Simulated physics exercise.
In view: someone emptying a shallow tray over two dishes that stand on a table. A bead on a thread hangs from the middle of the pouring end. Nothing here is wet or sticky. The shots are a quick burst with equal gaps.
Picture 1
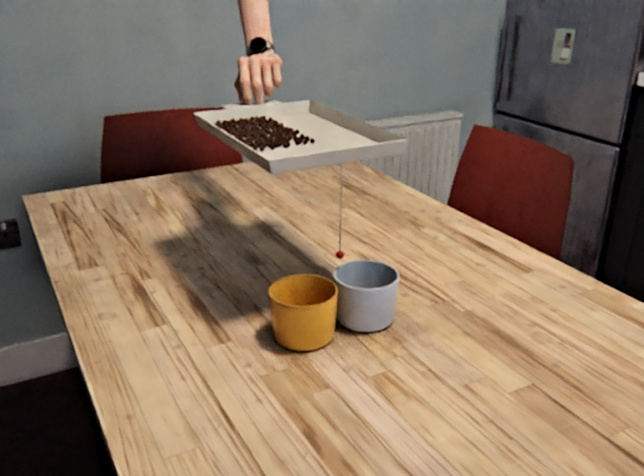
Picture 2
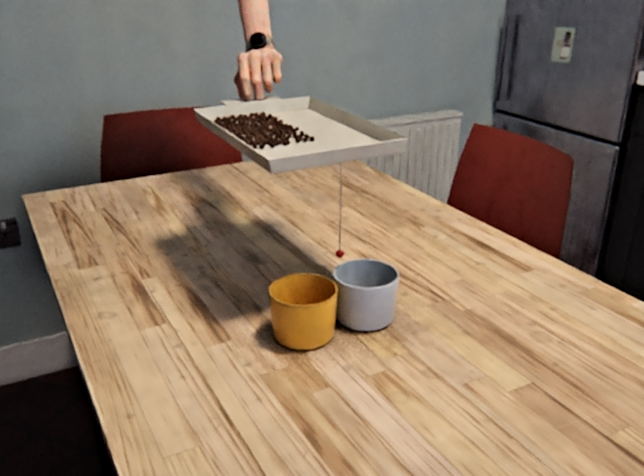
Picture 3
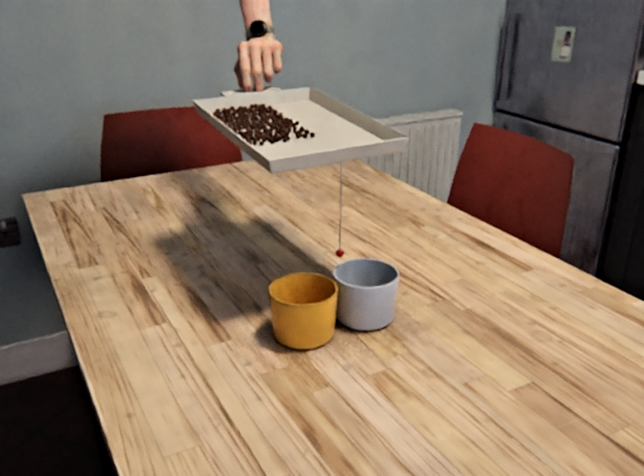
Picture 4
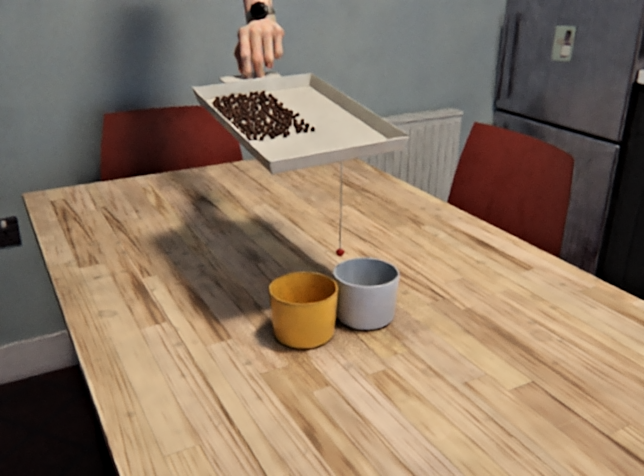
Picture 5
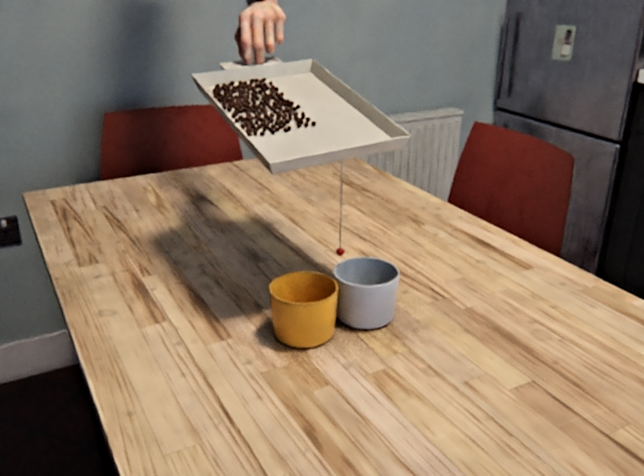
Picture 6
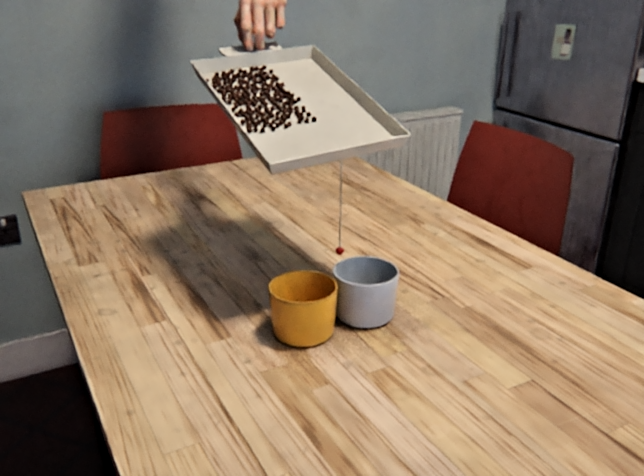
In the video, a hand raises the far end of a shallow tray of small dark berries above a yellow cup and a grey cup on a wooden table, steepening its slant while a red bead hangs nearly still.
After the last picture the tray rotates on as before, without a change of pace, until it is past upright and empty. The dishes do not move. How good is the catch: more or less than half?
In the dishes lies over half of it.
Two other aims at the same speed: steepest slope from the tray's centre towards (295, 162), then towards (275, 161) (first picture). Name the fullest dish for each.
One: Left. Two: The left-hand dish.
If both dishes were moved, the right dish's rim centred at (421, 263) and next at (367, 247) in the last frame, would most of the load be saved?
In turn: Not half; under half.
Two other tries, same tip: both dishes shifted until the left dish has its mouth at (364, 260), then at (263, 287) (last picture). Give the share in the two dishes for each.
In turn 0 and 60 in a hundred.
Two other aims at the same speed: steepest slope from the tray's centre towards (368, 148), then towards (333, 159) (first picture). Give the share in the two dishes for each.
The first gives 0 %, the second 70 %.
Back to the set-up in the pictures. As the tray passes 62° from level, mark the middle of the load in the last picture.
Around (295, 169).
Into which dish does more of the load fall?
The winner is left.
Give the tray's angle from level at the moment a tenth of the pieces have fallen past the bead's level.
Near 60 degrees.
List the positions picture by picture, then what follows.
In the first frame, corners of the pouring end near (272, 158) and (403, 139), level; middle of the load near (253, 133), allspice berries; left dish near (319, 324); right dish near (383, 306); bead on its thread near (340, 255).
In the second frame, corners of the pouring end near (271, 157) and (402, 138), level; middle of the load near (253, 130).
In the third frame, corners of the pouring end near (272, 158) and (403, 137), tipped barely, lowest at the left corner; middle of the load near (253, 124).
In the fourth frame, corners of the pouring end near (272, 159) and (404, 135), tipped a little, lowest at the left corner; middle of the load near (253, 115).
In the fifth frame, corners of the pouring end near (273, 160) and (404, 134), tipped a little, lowest at the left corner; middle of the load near (253, 106).
In the sixth frame, corners of the pouring end near (272, 160) and (405, 133), tipped clearly, lowest at the left corner; middle of the load near (254, 98); left dish near (319, 320); right dish near (383, 302).
Shortly afterwards, tray tipped steeply; near two thirds on the tray; a little in the left dish; only a few in the right dish; a little outside both; near a quarter in the air.
Next, tray tipped past a quarter turn; near a quarter on the tray; near a third in the left dish; only a few in the right dish; a little outside both; near a quarter in the air.
Some moments later, tray tipped past a quarter turn; the bulk in the left dish; a little in the right dish; near a quarter outside both.
In the end, tray tipped past a quarter turn; the bulk in the left dish; a little in the right dish; near a quarter outside both.
